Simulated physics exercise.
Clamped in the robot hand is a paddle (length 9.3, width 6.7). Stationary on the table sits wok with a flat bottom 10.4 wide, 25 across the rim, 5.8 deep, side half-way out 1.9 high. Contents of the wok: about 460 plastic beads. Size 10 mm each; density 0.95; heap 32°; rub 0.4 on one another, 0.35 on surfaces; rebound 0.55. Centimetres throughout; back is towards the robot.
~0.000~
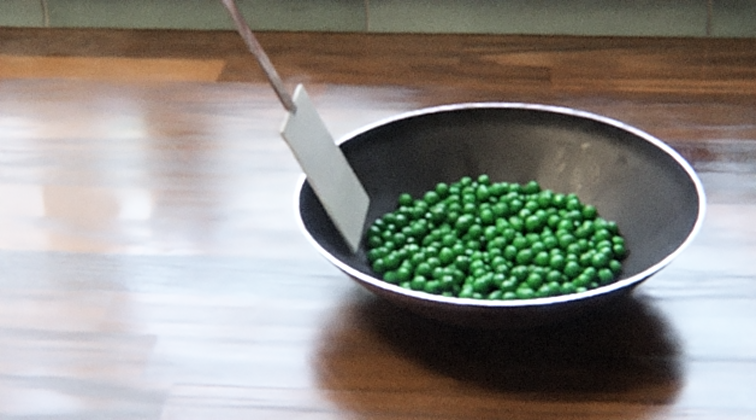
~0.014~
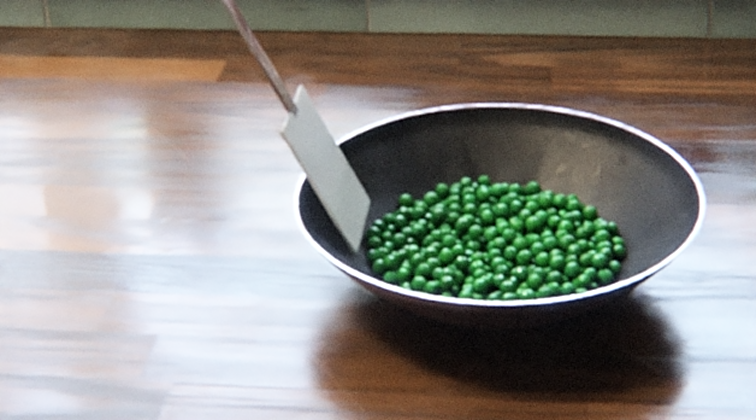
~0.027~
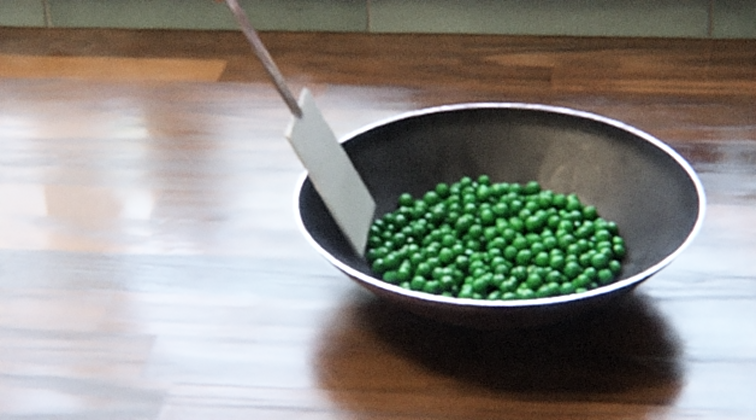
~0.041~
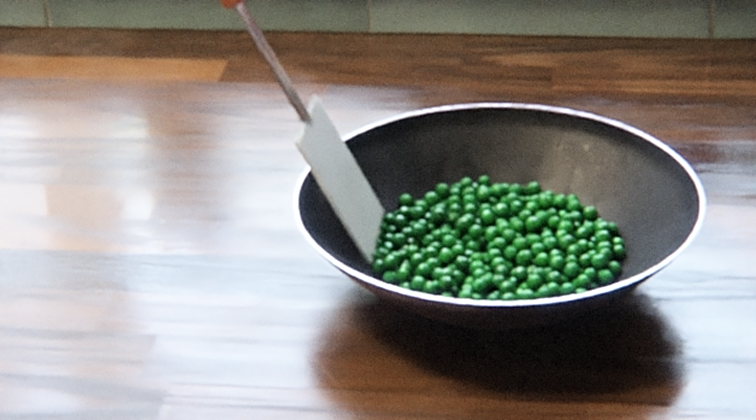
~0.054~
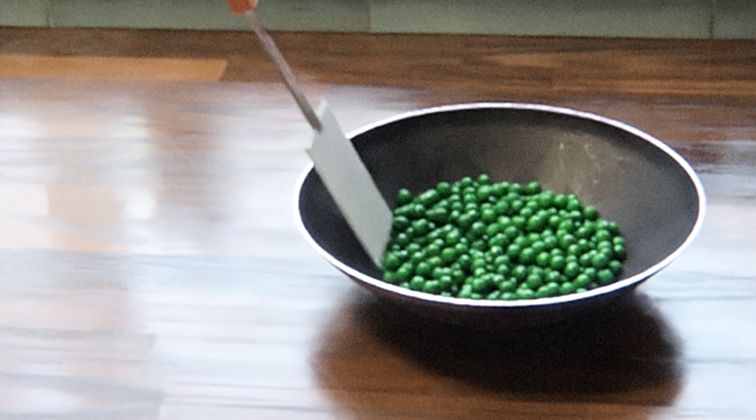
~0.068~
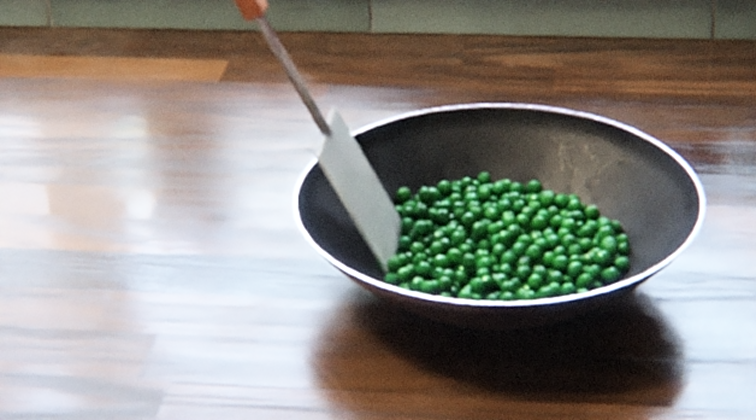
A paddle slides a little rightward and down into green beads in a black wok.
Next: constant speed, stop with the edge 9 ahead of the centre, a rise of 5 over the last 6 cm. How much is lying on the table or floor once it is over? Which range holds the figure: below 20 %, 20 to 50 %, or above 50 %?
The figure lies below 20 %.
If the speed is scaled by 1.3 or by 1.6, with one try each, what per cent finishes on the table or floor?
First try around 10 %, second try around 15 %.
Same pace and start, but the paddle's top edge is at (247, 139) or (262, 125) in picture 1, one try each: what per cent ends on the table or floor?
Roughly 10% and 10%.
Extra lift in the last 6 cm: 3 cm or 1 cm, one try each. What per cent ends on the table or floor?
It comes to around 15 per cent on the first try and around 15 per cent on the second.
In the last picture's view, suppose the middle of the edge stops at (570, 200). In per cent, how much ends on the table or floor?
Around 0 percent ends on the table or floor.
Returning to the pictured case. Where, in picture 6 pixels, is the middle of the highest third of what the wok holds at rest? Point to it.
Look near (604, 241).
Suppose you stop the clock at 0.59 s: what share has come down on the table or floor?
I'd put it at around 5 per cent.
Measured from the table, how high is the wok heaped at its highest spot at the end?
Height at rest: Roughly 5.5 cm.
After 0.20 s, sloping 64°, highest piece 5 above the table; 462 in the wok.
After 0.33 s, sloping 64°, highest piece 6 above the table; 462 in the wok.
After 0.59 s, sloping 64°, highest piece 5 above the table; 430 in the wok, 32 on the table or floor.
After 1.64 s, sloping 64°, highest piece 5 above the table; 430 in the wok, 32 on the table or floor.
In the end, 430 in the wok, 32 on the table or floor. That is 7 % on the table or floor.
